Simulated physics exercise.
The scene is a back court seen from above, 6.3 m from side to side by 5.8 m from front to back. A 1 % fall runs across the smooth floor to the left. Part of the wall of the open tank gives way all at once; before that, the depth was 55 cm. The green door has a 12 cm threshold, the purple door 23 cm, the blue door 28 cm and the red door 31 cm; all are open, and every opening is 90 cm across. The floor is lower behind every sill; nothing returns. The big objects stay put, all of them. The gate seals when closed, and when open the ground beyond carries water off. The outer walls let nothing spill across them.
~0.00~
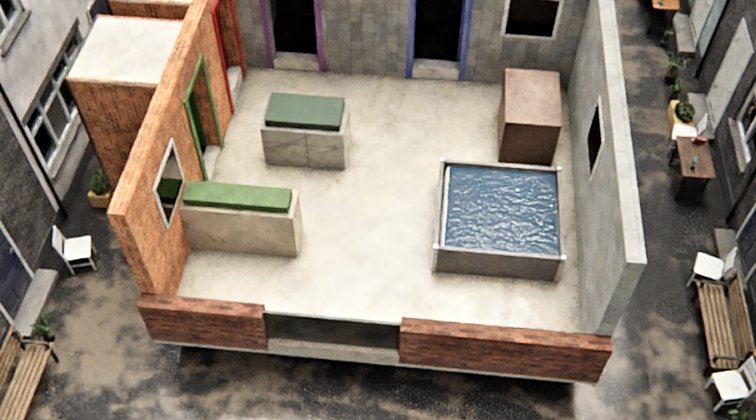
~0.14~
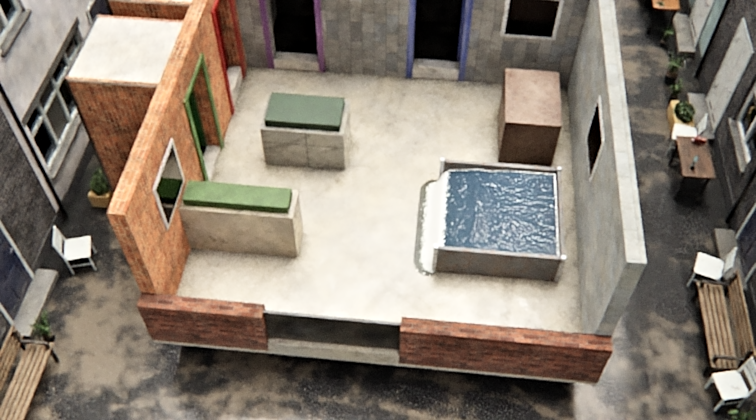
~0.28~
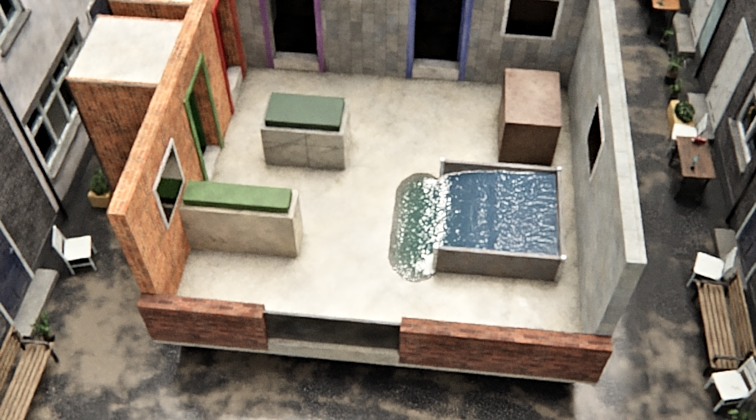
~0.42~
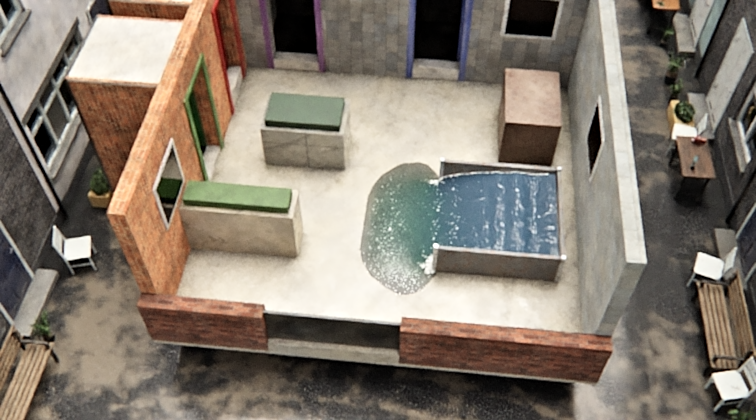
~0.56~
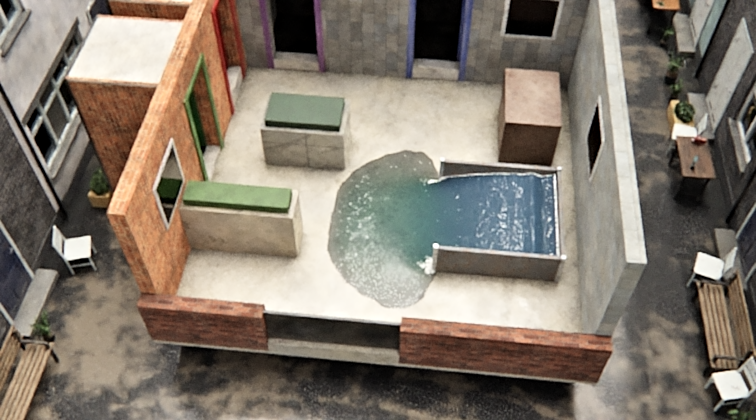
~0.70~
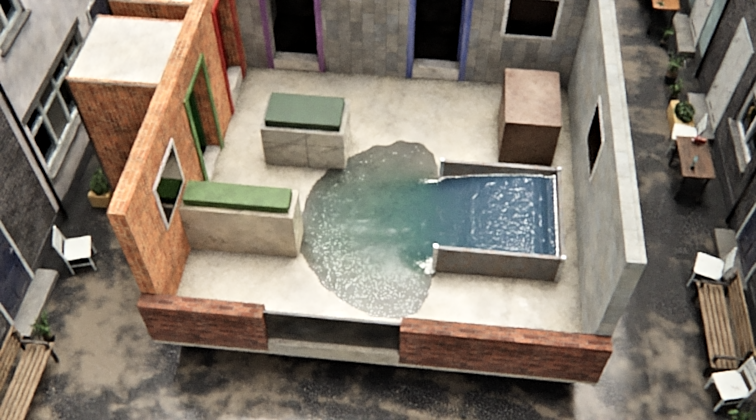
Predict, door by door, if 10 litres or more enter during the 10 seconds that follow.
In the end the green door overruns the limit; the purple door stops short of the limit; the blue door stops short of the limit; the red door stops short of the limit.
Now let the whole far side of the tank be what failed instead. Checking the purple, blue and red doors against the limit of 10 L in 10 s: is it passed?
So purple ends up short of it, blue short of it, red short of it.
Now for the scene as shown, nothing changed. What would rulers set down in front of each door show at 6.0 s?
Depths: Green door 10 cm, purple door 11 cm, blue door 3 cm, red door 9 cm.
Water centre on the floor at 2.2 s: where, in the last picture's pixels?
Roughly (365, 222).
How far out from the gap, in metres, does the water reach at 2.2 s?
4.6 m.
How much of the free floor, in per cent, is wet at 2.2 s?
Around 50 per cent wet.
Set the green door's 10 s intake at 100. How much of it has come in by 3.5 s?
Roughly 80 percent is in by then.
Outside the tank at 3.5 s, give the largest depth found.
Max around 30 cm.
After 1.4 s water covers 35 % of the floor and is deepest (29 cm) near (302, 244); green door 5 cm at the sill, 0 L in, purple door not reached, blue door not reached, red door not reached.
After 2.2 s water covers 50 % of the floor and is deepest (32 cm) near (215, 171); green door 28 cm at the sill, 32 L in, purple door not reached, blue door not reached, red door not reached.
After 3.5 s water covers 60 % of the floor and is deepest (30 cm) near (190, 253); green door 22 cm at the sill, 147 L in, purple door 5 cm at the sill, 0 L in, blue door 4 cm at the sill, 0 L in, red door 4 cm at the sill, 0 L in.
After 6.0 s water covers 75 % of the floor and is deepest (14 cm) near (245, 75); green door 10 cm at the sill, 179 L in, purple door 11 cm at the sill, 0 L in, blue door 3 cm at the sill, 0 L in, red door 9 cm at the sill, 0 L in.
After 10.0 s water covers 95 % of the floor and is deepest (8 cm) near (497, 318); green door 7 cm at the sill, 179 L in, purple door 7 cm at the sill, 0 L in, blue door 4 cm at the sill, 0 L in, red door 7 cm at the sill, 0 L in.
